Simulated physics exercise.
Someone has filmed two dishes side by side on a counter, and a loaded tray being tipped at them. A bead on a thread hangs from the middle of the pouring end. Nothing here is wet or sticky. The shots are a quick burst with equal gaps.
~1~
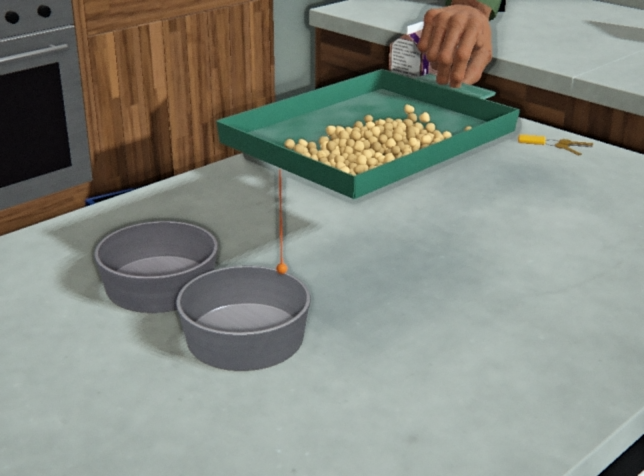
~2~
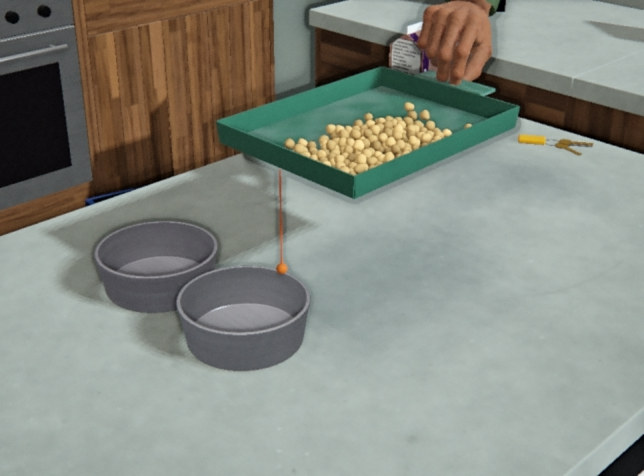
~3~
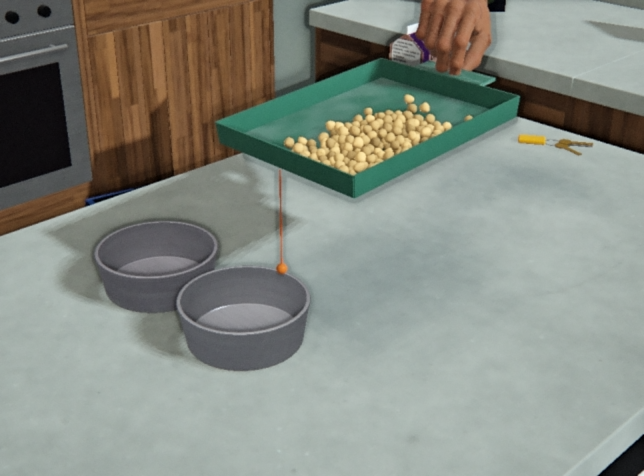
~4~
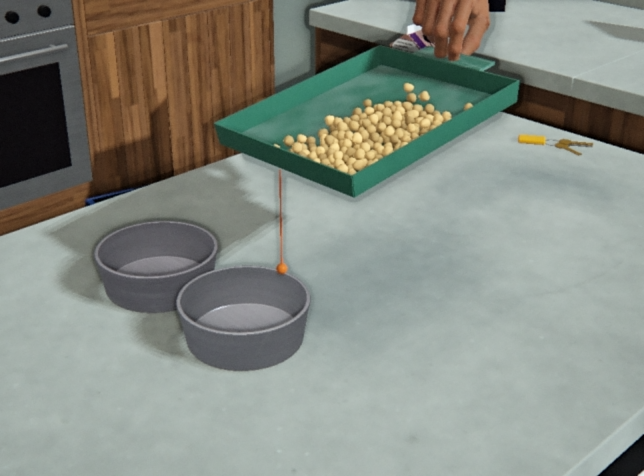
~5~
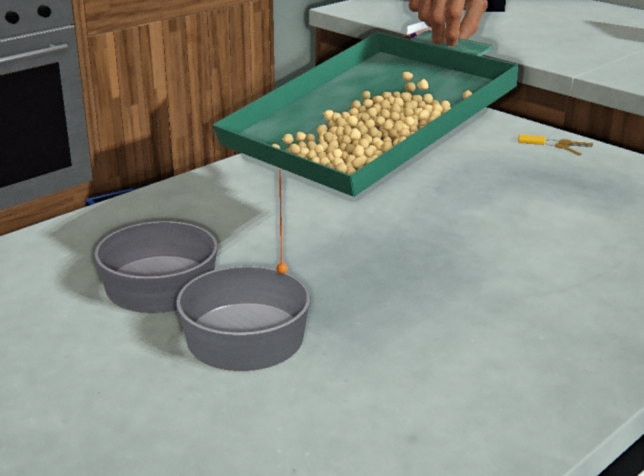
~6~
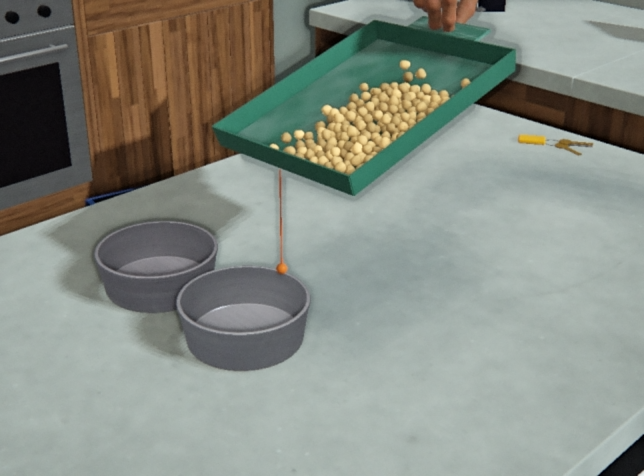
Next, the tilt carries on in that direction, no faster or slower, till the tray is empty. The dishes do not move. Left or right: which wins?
The right one ends fuller.
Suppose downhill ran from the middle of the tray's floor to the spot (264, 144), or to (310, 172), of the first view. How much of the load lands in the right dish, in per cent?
First some 50, then 50 per cent.
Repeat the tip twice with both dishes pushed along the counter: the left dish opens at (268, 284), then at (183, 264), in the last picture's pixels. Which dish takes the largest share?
One: The left-hand dish. Two: The right one.
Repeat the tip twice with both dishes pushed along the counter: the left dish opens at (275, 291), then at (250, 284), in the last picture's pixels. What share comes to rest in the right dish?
The first gives 0 %, the second 0 %.
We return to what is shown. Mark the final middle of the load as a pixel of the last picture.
Roughly at (230, 336).
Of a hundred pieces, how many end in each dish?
About: Left dish 10, right dish 70 per cent.
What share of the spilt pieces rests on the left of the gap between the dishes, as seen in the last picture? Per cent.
Near 50 %.
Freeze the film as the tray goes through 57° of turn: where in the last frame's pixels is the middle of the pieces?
At about (307, 134).
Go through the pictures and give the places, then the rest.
In the first picture, corners of the pouring end (219, 121) and (355, 175), level; middle of the load (374, 150), dried chickpeas; left dish (108, 284); right dish (194, 339); bead on its thread (282, 269).
In the second picture, corners of the pouring end (219, 121) and (354, 175), level; middle of the load (374, 149).
In the third picture, corners of the pouring end (218, 122) and (354, 175), tipped barely, lowest at the left corner; middle of the load (374, 145).
In the fourth picture, corners of the pouring end (217, 123) and (352, 174), tipped a little, lowest at the left corner; middle of the load (373, 139).
In the fifth picture, corners of the pouring end (216, 124) and (351, 174), tipped a little, lowest at the left corner; middle of the load (372, 133).
In the sixth picture, corners of the pouring end (215, 126) and (349, 174), tipped clearly, lowest at the left corner; middle of the load (371, 128); left dish (108, 284); right dish (194, 339).
Just after the last frame, tray tipped steeply; almost all on the tray; just a few in the air.
A moment on, tray tipped right over; almost all on the tray; just a few in the right dish; just a few outside both.
Further on, tray tipped past a quarter turn; roughly two thirds in the right dish; about a tenth in the left dish; roughly a quarter outside both.
When it is over, tray tipped past a quarter turn; roughly two thirds in the right dish; about a tenth in the left dish; roughly a quarter outside both.
